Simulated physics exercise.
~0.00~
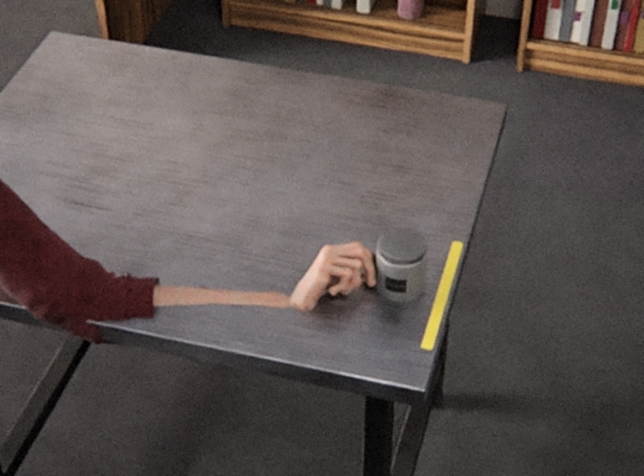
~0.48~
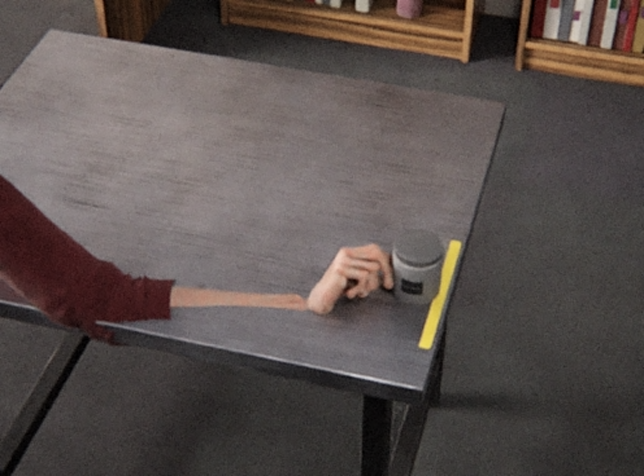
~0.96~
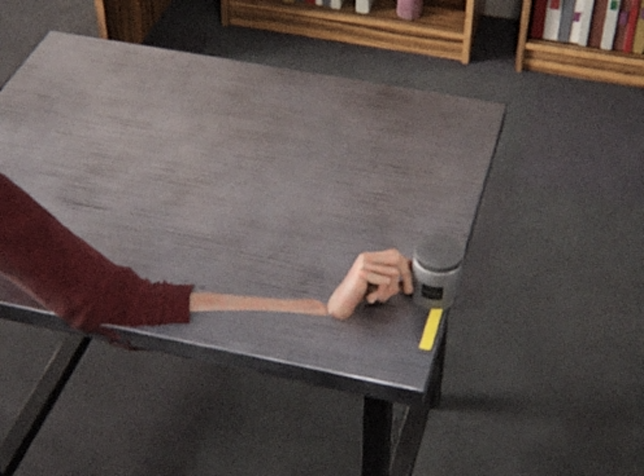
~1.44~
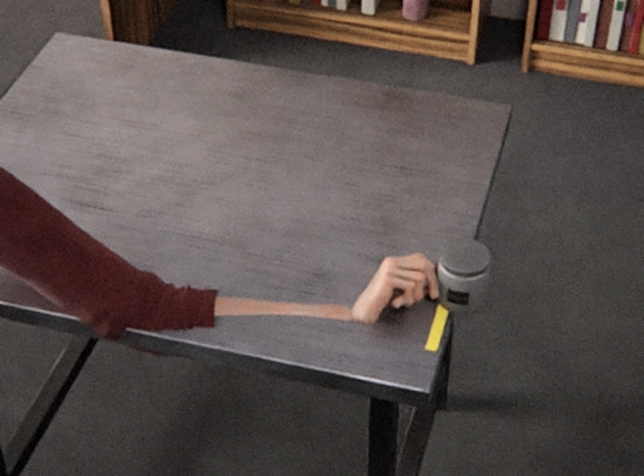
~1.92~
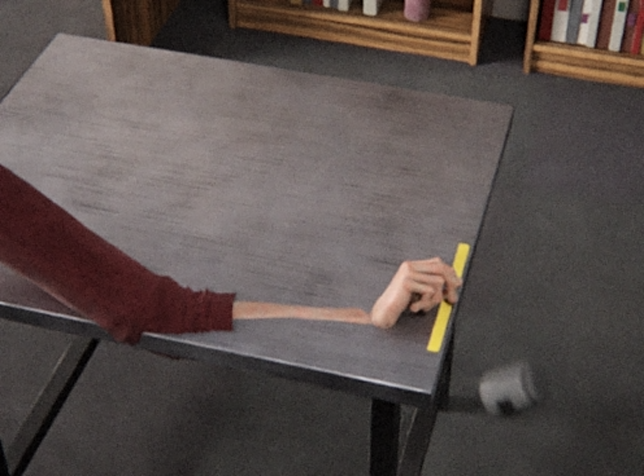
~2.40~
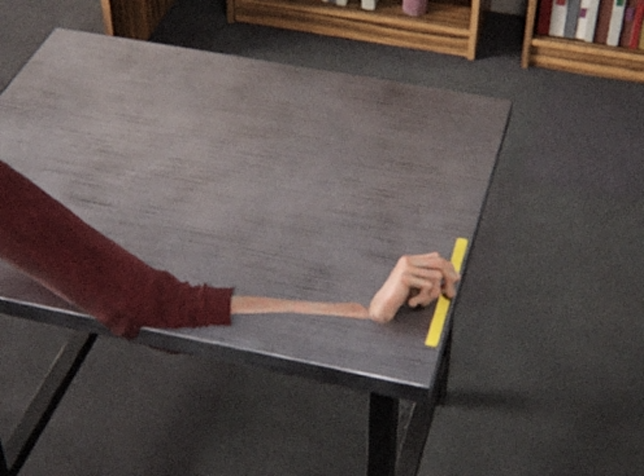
A hand in a maroon sleeve pushing a grey jar rightward across a dark table, past yellow tape and over the edge.
